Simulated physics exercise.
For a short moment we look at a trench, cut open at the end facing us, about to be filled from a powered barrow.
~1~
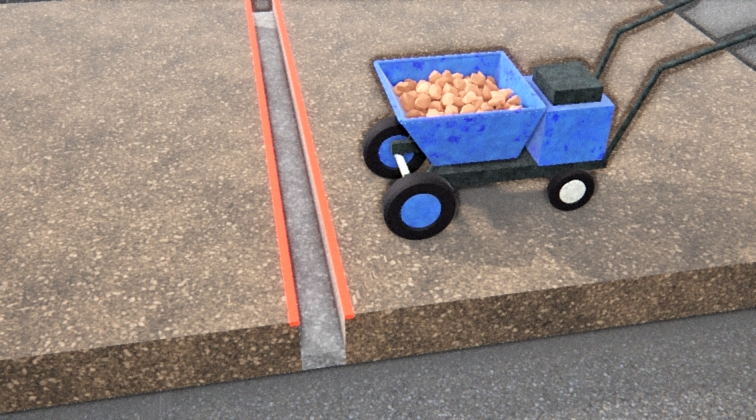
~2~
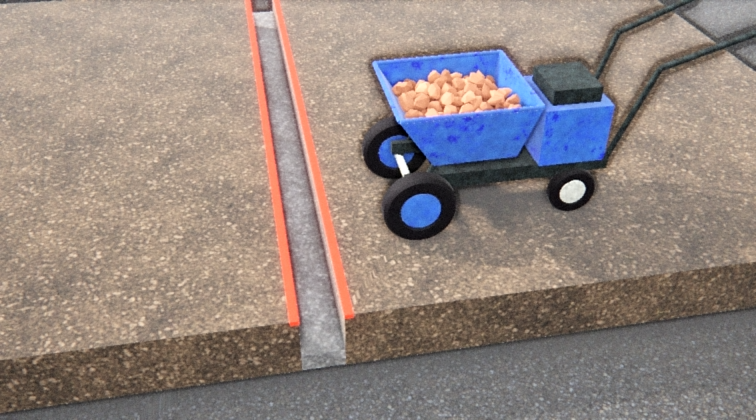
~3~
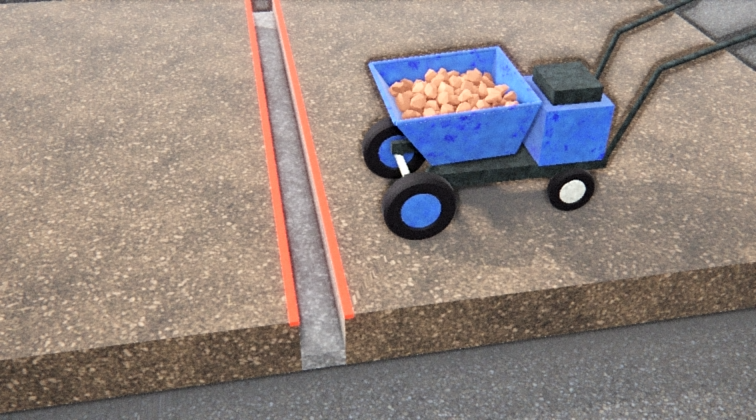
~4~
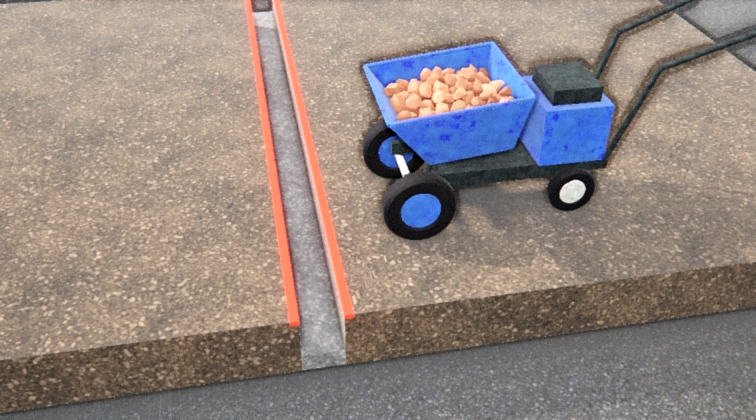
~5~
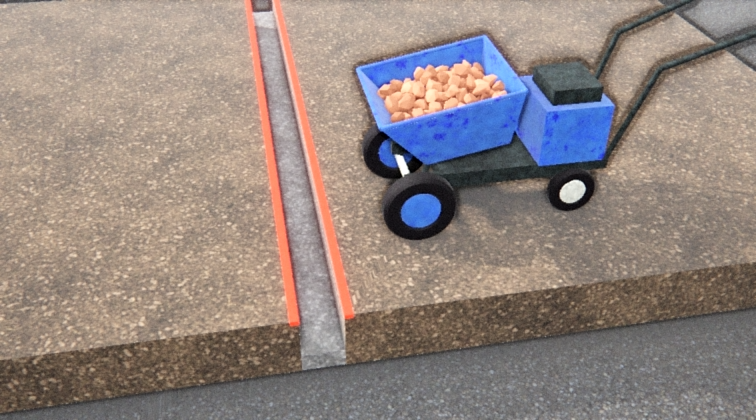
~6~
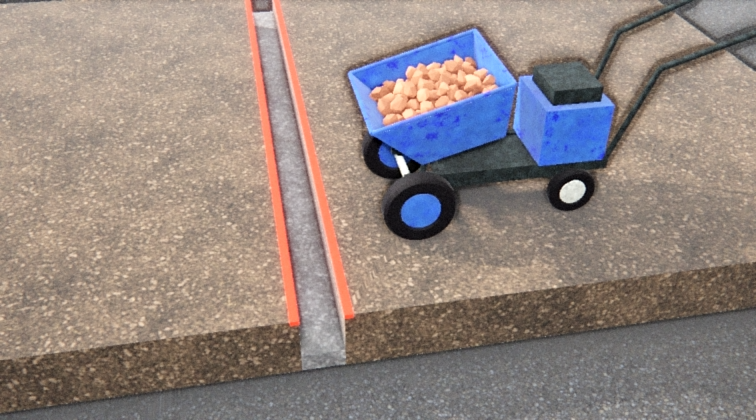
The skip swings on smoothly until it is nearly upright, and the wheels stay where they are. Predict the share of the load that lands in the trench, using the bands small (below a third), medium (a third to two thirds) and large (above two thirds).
Medium.
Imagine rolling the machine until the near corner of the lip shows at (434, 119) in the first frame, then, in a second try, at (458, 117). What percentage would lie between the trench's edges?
Roughly 80 per cent, and 70 per cent.
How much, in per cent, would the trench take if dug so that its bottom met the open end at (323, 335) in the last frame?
Something close to 50 per cent.
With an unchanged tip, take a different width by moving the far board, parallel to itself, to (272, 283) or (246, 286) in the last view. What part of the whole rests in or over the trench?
The first gives 80 %, the second 100 %.
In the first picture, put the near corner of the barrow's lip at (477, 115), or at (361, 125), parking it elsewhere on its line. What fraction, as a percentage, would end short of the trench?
50 % then 0 %.
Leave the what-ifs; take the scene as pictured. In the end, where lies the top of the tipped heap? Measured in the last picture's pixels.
Estimated top, final frame: Near (261, 211).
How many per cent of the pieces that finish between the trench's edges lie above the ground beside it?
Roughly 5 percent of them.
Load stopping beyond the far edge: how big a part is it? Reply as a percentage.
Close to 45 in a hundred.
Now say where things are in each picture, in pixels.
The first picture shows lip of the skip near (402, 122), level; top of the load near (458, 102), lumps of rubble; first edge of the trench near (340, 275); far edge near (288, 281), the trench under half as wide as the skip, and about as deep as wide.
The second picture shows lip of the skip near (400, 122), level; top of the load near (457, 101).
The third picture shows lip of the skip near (396, 123), tipped barely; top of the load near (461, 96).
The fourth picture shows lip of the skip near (390, 126), tipped a little; top of the load near (456, 94).
The fifth picture shows lip of the skip near (382, 129), tipped a little; top of the load near (460, 90).
The sixth picture shows lip of the skip near (372, 134), tipped clearly; top of the load near (463, 79); first edge of the trench near (340, 275); far edge near (288, 281).
Shortly afterwards, skip tipped steeply; the whole lot in the skip.
Next, skip tipped right over; all but a few in the skip; only a few in or heaped over the trench; a little beyond it; only a few falling.
Some moments later, skip tipped right over; near a quarter in the skip; near a third in or heaped over the trench; near half beyond it.
In the end, skip tipped right over; near half in or heaped over the trench; near half beyond it.
